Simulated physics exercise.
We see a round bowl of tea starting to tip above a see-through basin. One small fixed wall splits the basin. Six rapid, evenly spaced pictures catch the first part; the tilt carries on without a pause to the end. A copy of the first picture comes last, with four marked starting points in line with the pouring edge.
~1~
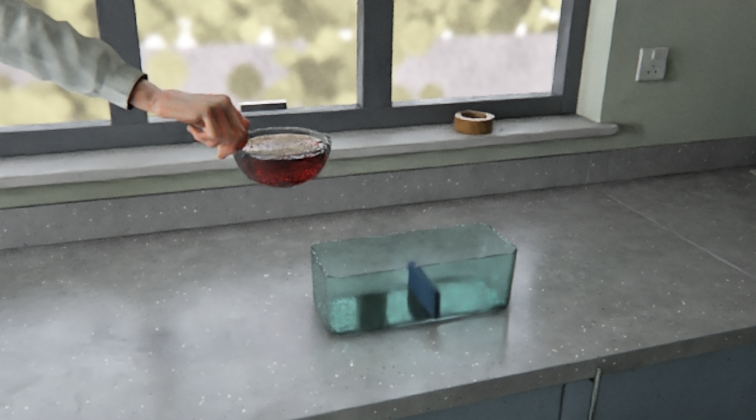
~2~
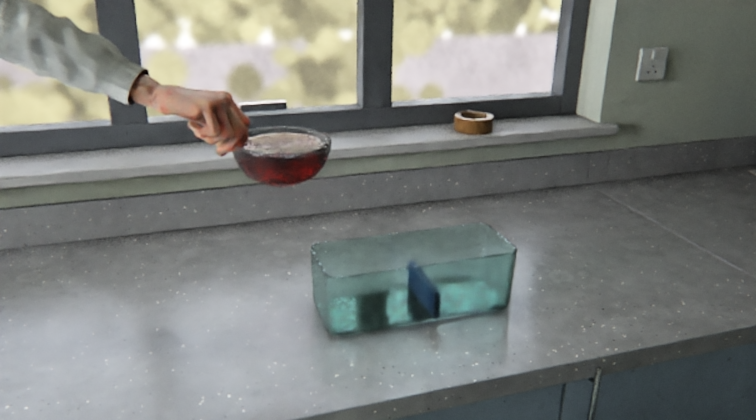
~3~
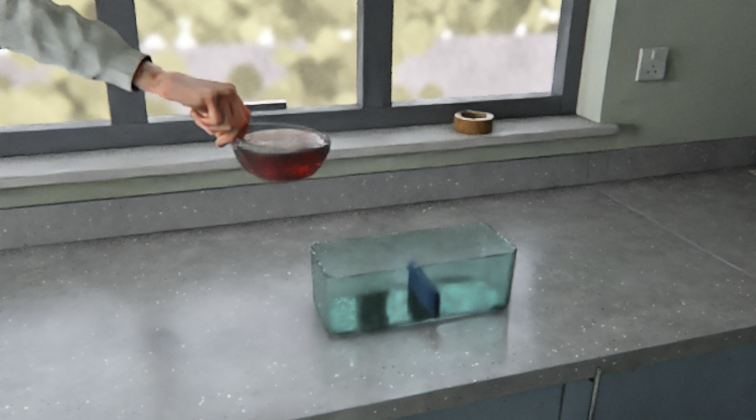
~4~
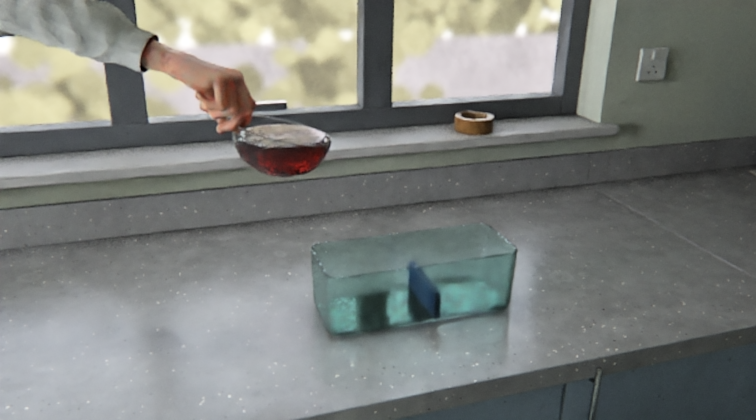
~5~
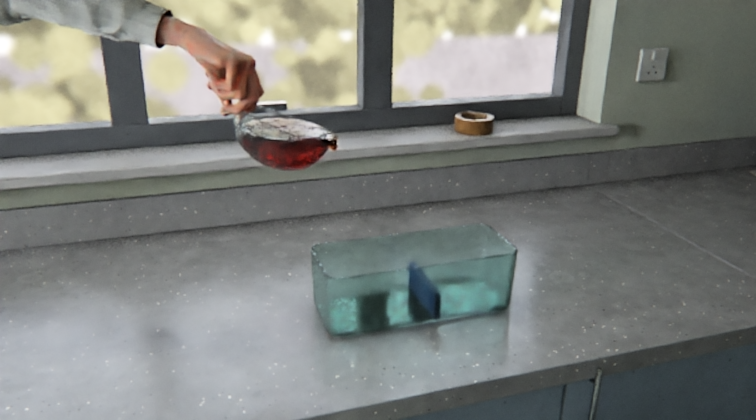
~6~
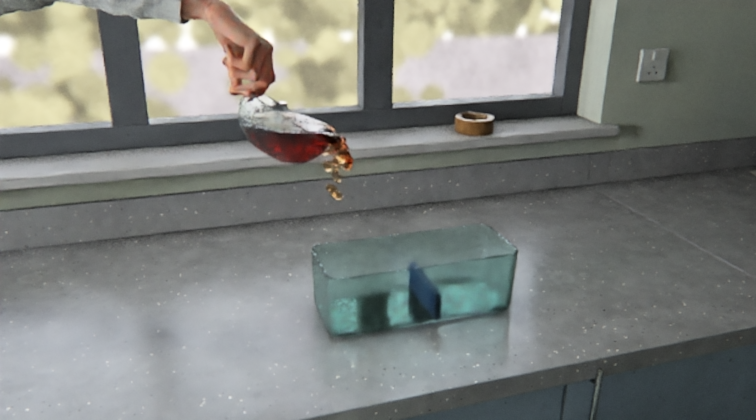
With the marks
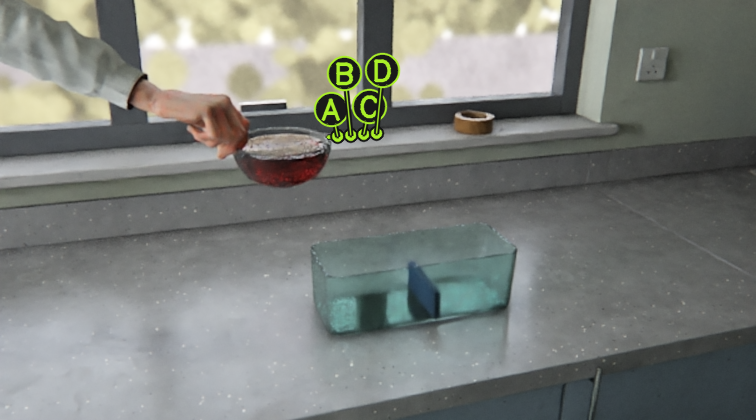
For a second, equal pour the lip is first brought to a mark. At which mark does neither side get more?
Use place B.
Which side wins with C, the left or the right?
The right one.
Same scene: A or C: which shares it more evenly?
The answer is C.
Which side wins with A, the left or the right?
The left side.
In lime, A at (337, 136); B at (350, 135); C at (363, 134); D at (376, 133).
For place A, about 85 % ends left of the wall and 12 % right of it; 3 % is lost outside.
For place B, about 52 % ends left of the wall and 44 % right of it; 3 % is lost outside.
For place C, about 26 % ends left of the wall and 71 % right of it; 3 % is lost outside.
For place D, about 13 % ends left of the wall and 84 % right of it; 3 % is lost outside.
